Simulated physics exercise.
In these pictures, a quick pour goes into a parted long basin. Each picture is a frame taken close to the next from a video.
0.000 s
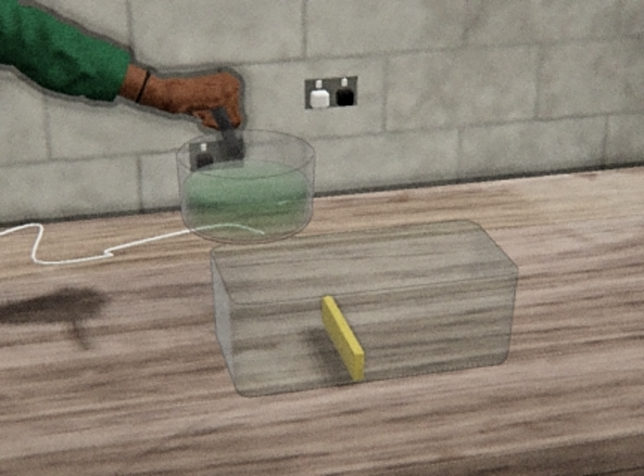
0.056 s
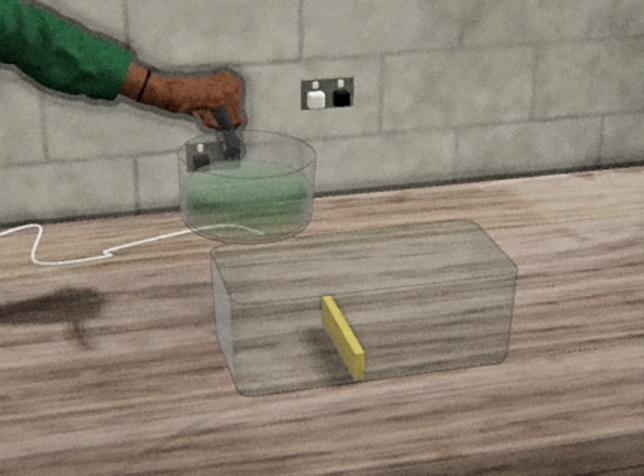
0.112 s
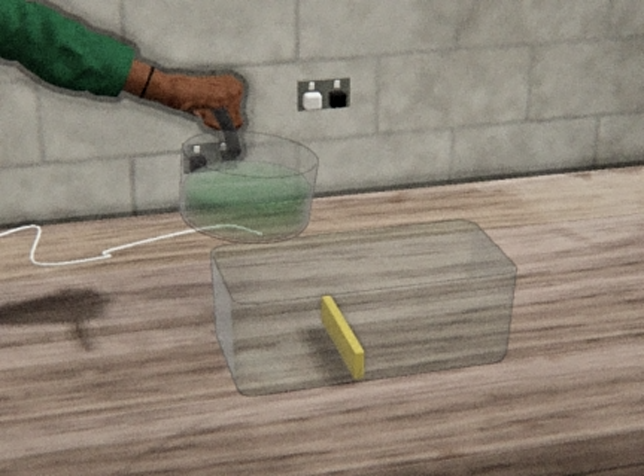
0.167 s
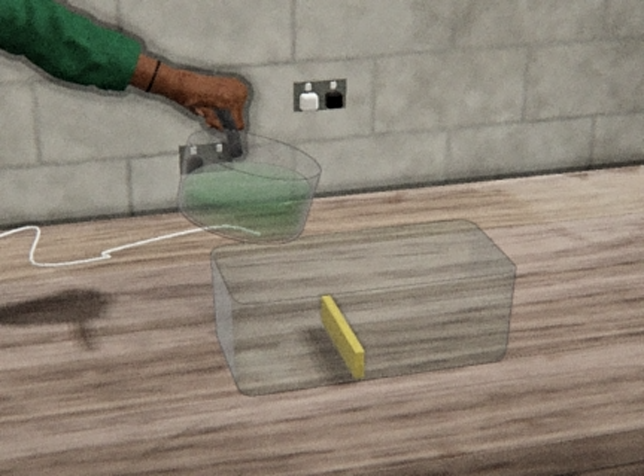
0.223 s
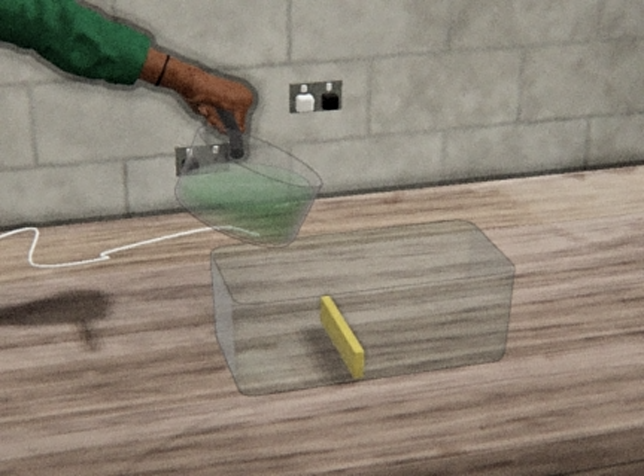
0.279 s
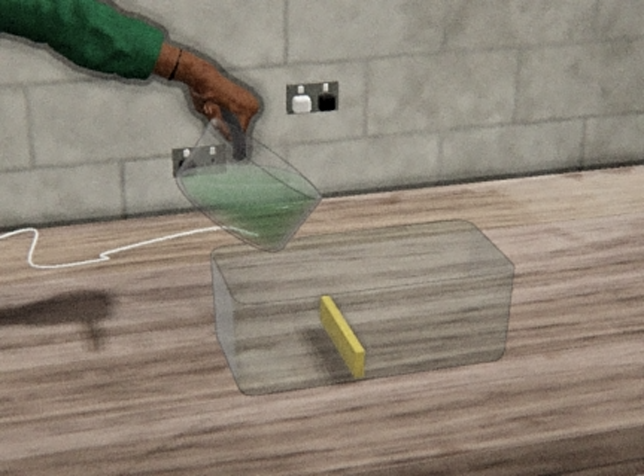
On a wooden counter by a block wall, a green-sleeved hand held a clear bowl of green liquid behind a clear basin with a yellow divider, then tilted the bowl steeply to the right.
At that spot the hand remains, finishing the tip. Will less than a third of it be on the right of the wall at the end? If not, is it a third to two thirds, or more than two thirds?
No, a third to two thirds.
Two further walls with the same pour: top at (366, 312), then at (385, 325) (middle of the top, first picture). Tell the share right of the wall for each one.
5 per cent, then 25 per cent, roughly.
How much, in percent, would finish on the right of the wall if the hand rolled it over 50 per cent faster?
About 35 per cent.
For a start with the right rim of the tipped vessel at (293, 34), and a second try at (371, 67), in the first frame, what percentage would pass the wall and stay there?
First try: About 50 %; second try: About 85 %.
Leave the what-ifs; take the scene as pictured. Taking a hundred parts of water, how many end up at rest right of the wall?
That works out near 45 in every hundred.
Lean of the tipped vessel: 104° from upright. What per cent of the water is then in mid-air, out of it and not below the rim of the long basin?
I'd say some 25 per cent of it.
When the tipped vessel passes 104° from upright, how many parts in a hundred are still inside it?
Some 25 per cent has not yet come out.
Then, 0.57 s in, the tilt is 104° and 23 per cent is still to pour, 21 is left of the wall and 30 right of it.
Then, 0.78 s in, the tilt is 119° and 3 per cent is still to pour, 50 is left of the wall and 43 right of it.
Then, 1.00 s in, the tilt is 119° and 0 per cent is still to pour, 53 is left of the wall and 45 right of it.
Then, 1.24 s in, the tilt is 119° and 0 per cent is still to pour, 53 is left of the wall and 45 right of it.
Finally, 53 per cent lies left of the wall, 45 right of it and 1 outside.
